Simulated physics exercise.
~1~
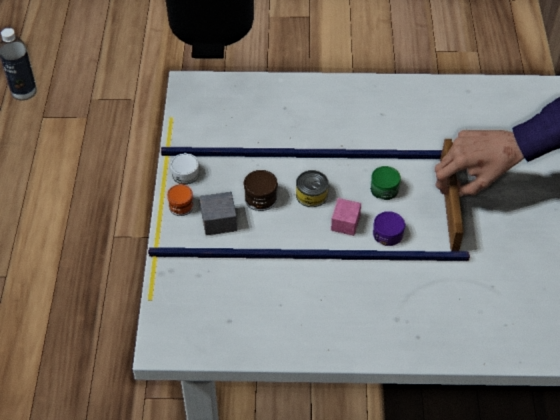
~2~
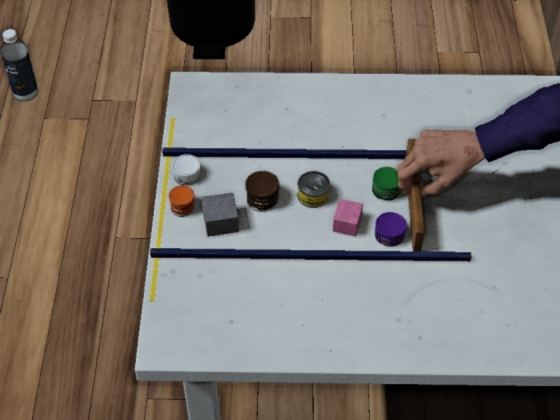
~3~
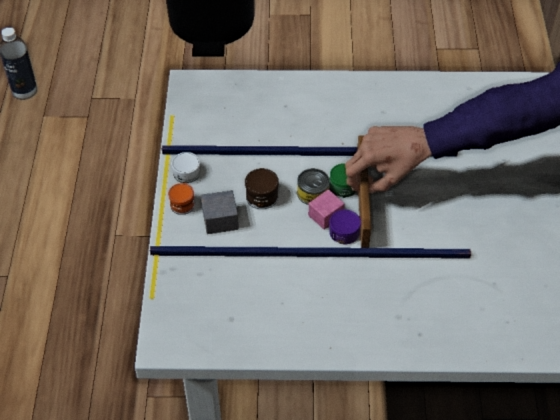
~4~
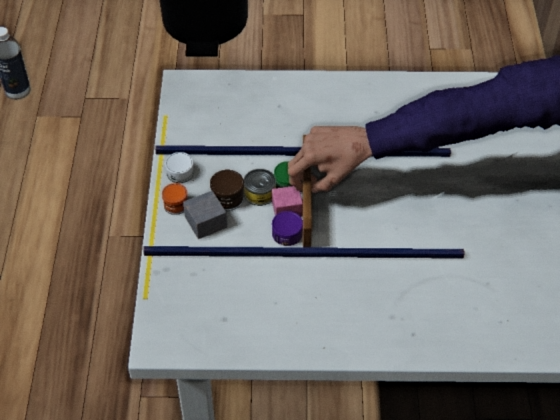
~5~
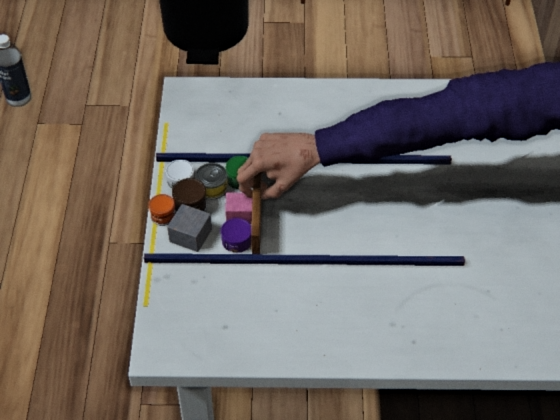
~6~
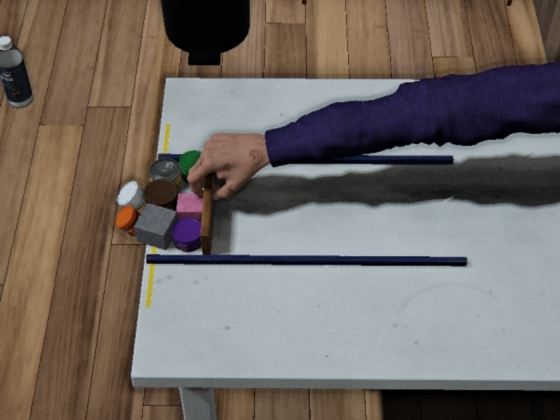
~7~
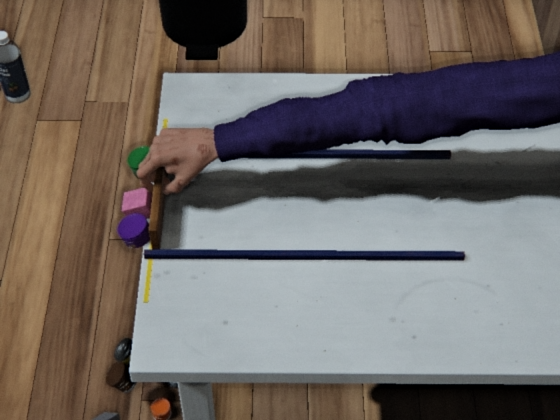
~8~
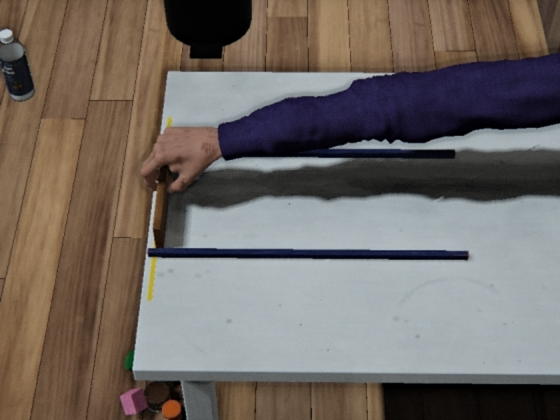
A hand in a purple sleeve slides an upright wooden board leftward between two dark rails on a white table, gathering small tins, tubs and blocks and pushing them all over the left edge, and the board stops at the yellow tape with several pieces on the floor below.
